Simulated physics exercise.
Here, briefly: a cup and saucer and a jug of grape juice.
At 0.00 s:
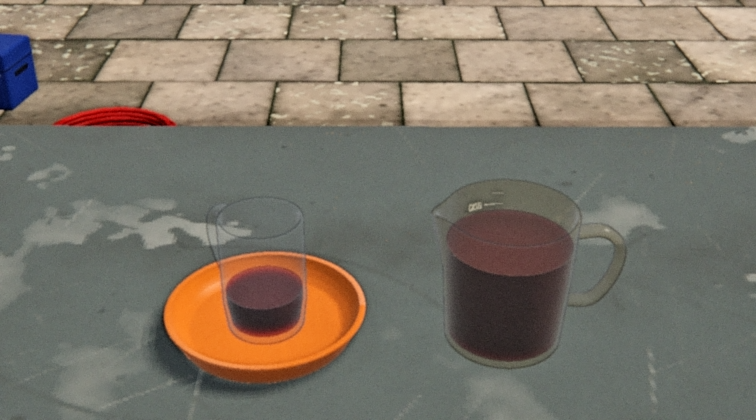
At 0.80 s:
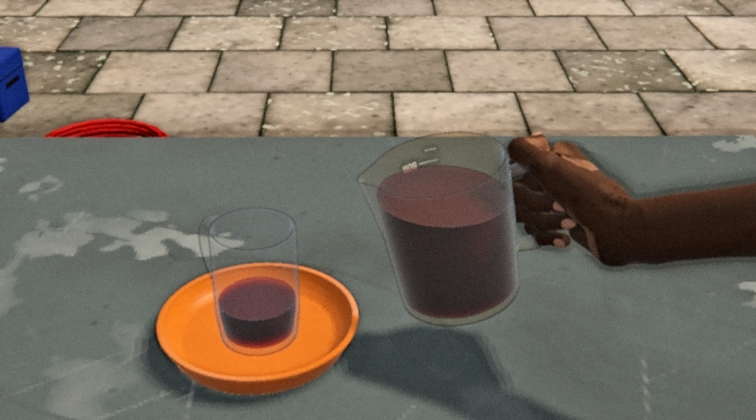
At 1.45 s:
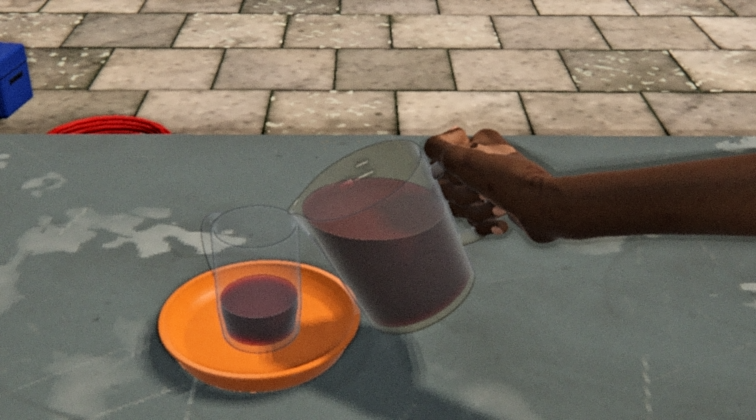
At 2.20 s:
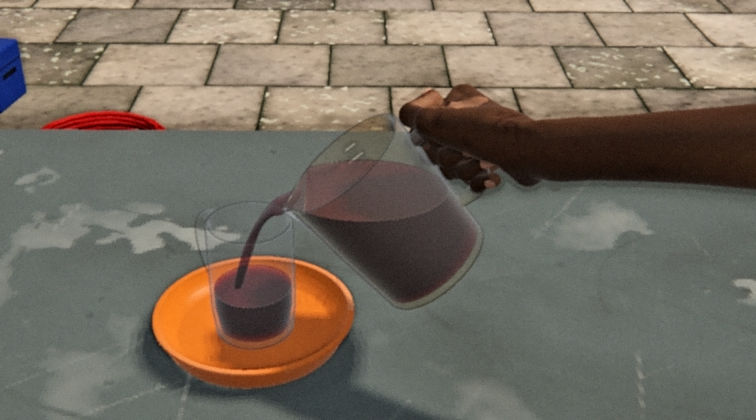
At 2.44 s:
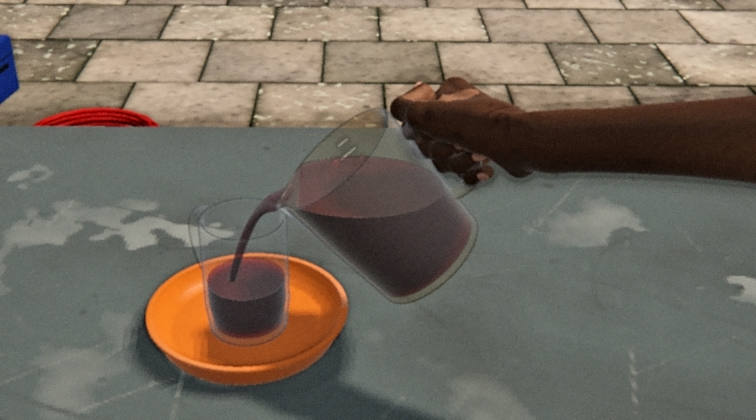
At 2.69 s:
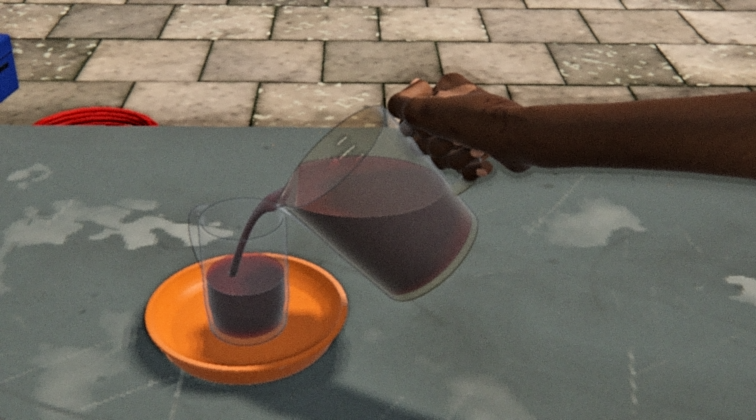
On a worn grey table, a hand lifts a jug and pours dark juice into a cup.
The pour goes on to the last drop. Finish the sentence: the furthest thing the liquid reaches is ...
The furthest thing reached is the surface beneath the saucer.
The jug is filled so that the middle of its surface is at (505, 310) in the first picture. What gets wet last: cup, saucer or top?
Result: No overflow.
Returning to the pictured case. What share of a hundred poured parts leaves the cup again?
I reckon close to 65 per cent.
By 7.7 s, the cup is full to the brim; the saucer is wet, with room to spare.
By 11.6 s, the cup is full to the brim; the saucer is full and running over.
By 14.8 s, the cup is full to the brim; the saucer is full and running over.
